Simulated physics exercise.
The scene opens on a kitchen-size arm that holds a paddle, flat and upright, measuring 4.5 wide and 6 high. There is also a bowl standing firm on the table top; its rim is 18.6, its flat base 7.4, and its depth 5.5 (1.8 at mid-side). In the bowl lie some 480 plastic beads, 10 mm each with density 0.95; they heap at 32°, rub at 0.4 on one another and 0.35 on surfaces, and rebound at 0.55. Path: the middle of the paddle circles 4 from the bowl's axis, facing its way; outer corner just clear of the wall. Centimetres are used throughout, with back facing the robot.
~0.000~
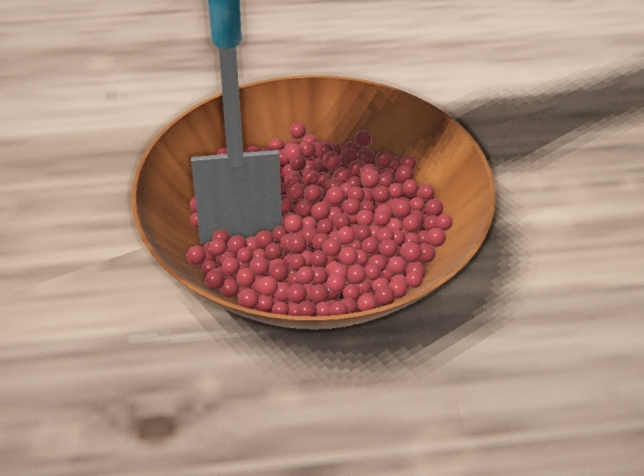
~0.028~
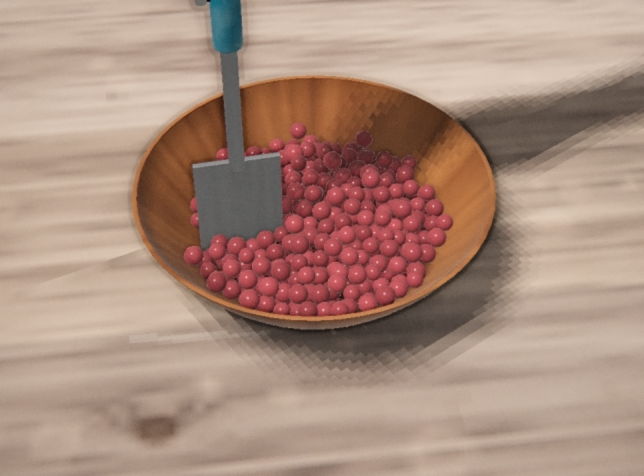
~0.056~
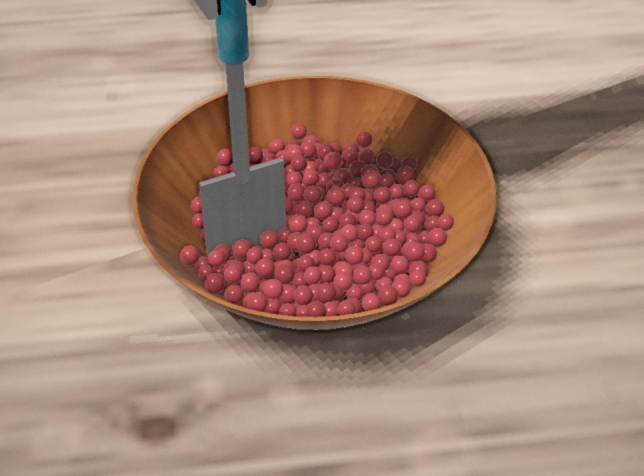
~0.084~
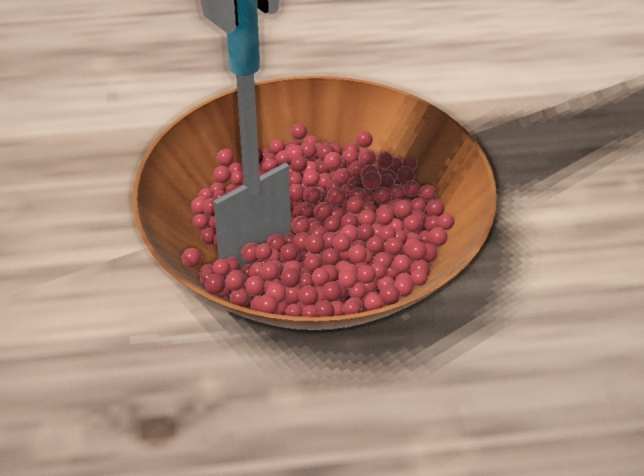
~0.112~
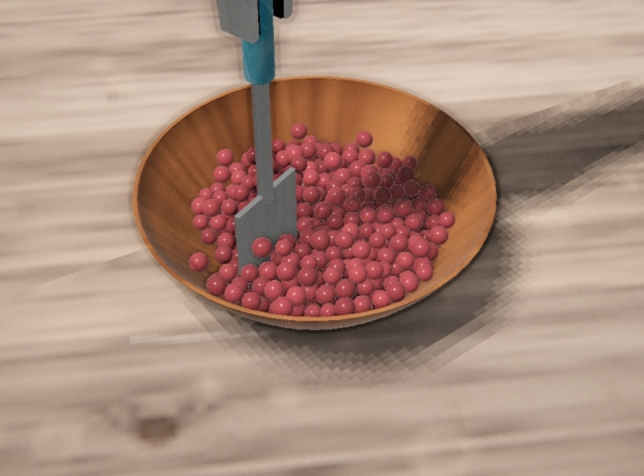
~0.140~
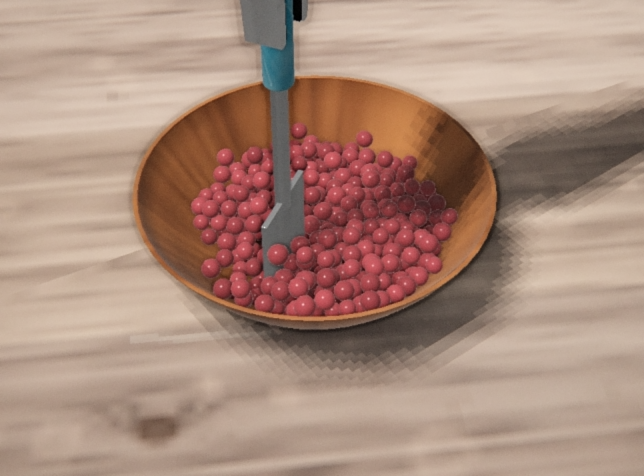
A wooden bowl holding a heap of red beads sits on a pale, wood-grained tabletop, viewed from above at an angle by a still camera. A flat grey paddle with a blue handle, held by a partly visible arm, stands in the beads at the left. It sweeps a short way rightward and toward the viewer, turning nearly edge-on and pushing through beads while others fill the space behind.
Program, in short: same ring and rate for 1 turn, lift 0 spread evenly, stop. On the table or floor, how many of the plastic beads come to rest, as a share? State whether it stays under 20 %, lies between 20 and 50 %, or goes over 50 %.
It stays under 20 %.
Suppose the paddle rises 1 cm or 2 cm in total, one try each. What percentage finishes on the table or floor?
10 and 5 %.
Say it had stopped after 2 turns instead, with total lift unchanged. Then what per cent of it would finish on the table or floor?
I'd expect around 20 per cent.
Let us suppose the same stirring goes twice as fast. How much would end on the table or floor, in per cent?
40 %.
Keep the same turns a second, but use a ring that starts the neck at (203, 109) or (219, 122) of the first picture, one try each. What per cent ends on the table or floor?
First try about 5 per cent, second try about 15 per cent.
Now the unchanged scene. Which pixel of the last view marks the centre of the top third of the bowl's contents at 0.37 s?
About (414, 162).
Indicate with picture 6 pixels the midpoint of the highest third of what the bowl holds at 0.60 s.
(237, 155).
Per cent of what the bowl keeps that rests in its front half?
Close to 65 in a hundred.
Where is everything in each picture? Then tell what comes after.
Paddle neck at (234, 132), 0° round; upper third of the load around (325, 214), from x 195 to 445, top at y 130; 483 in the bowl, in the first picture.
Paddle neck at (235, 137), 5° round; upper third of the load around (325, 219), from x 195 to 445, top at y 130, in the second picture.
Paddle neck at (240, 148), 18° round; upper third of the load around (327, 224), from x 190 to 445, top at y 130, in the third picture.
Paddle neck at (250, 160), 32° round; upper third of the load around (325, 232), from x 190 to 445, top at y 130, in the fourth picture.
Paddle neck at (264, 169), 46° round; upper third of the load around (331, 234), from x 200 to 445, top at y 130, in the fifth picture.
Paddle neck at (282, 175), 60° round; upper third of the load around (341, 236), from x 200 to 450, top at y 130; 483 in the bowl, in the sixth picture.
By 0.37 s, 176° round, highest piece 8 above the table; 476 in the bowl, 2 on the table or floor, 5 in flight or on the tool.
By 0.60 s, 292° round, highest piece 8 above the table; 451 in the bowl, 28 on the table or floor, 4 in flight or on the tool.
By 0.91 s, 0° round, highest piece 6 above the table; 436 in the bowl, 47 on the table or floor.
By 1.61 s, 0° round, highest piece 6 above the table; 436 in the bowl, 47 on the table or floor.
Final count, 436 in the bowl, 47 on the table or floor. That is 10 % on the table or floor.
